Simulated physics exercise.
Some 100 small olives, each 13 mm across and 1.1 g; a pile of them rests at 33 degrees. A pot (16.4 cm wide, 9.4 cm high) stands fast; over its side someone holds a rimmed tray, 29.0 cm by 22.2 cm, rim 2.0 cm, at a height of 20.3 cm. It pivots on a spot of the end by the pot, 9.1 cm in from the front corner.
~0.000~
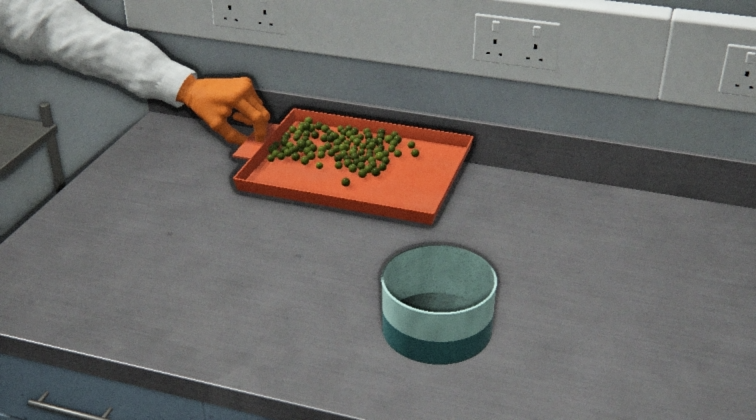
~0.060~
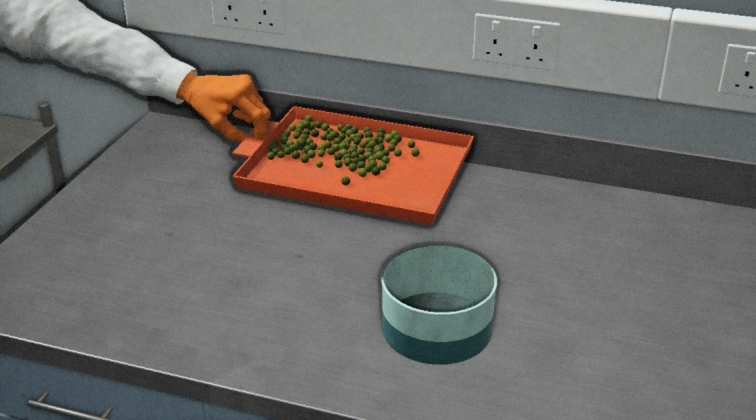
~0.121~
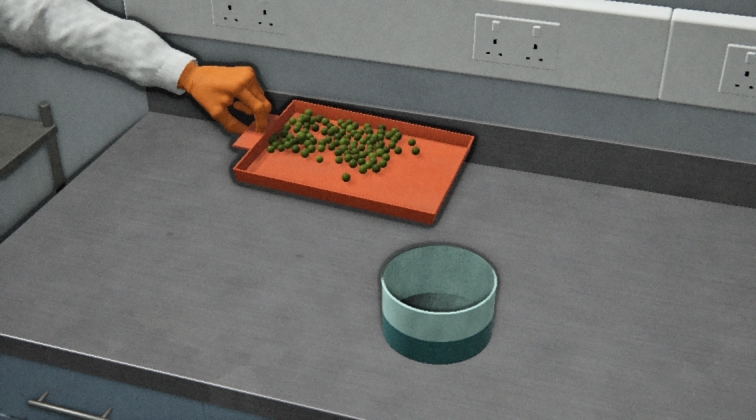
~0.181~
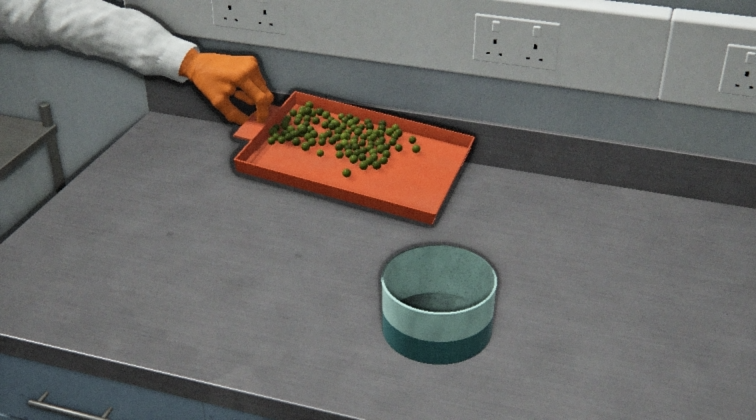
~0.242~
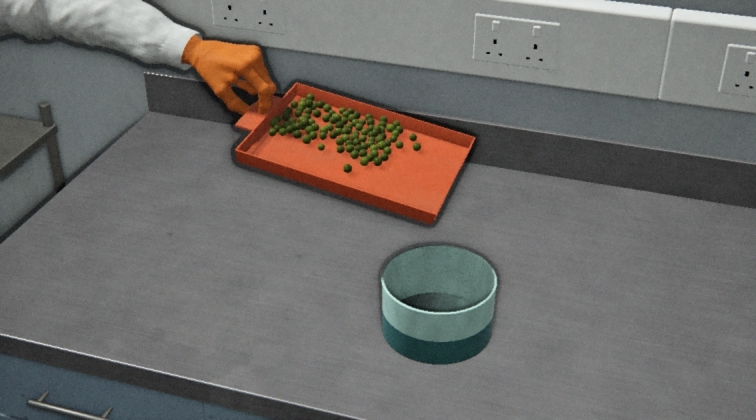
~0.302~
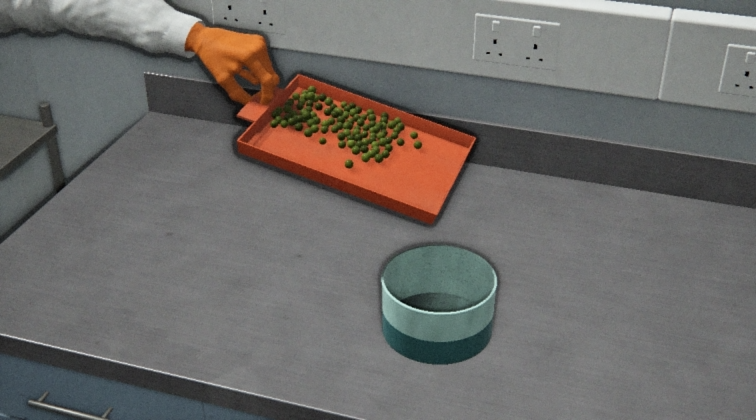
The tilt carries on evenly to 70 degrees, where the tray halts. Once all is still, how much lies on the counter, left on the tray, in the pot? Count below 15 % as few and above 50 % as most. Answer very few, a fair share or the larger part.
Counter: Very few, tray: The larger part, pot: Very few.
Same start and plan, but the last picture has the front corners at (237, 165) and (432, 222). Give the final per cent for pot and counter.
Pot 10, counter 5.
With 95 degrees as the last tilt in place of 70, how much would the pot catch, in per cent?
It would be near 15 per cent.
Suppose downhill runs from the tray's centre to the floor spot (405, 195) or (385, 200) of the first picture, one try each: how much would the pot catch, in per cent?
About 15 and 10 per cent.
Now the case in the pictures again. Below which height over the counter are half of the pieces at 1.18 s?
About 24 cm.
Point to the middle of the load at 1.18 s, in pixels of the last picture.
Near (452, 151).
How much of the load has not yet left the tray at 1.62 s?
Some 95 per cent of the load.
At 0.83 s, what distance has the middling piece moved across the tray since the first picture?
About 13 cm.
Then, at 0.83 s, tilt 40 degrees; the tray holds 100 %, the pot 0 %.
After 1.18 s, tilt 58 degrees; the tray holds 100 %, the pot 0 %.
After 1.62 s, tilt 70 degrees; the tray holds 95 %, the pot 0 %.
By 1.9 s all is still; counter 5 %, tray 95 %, pot 0 %.
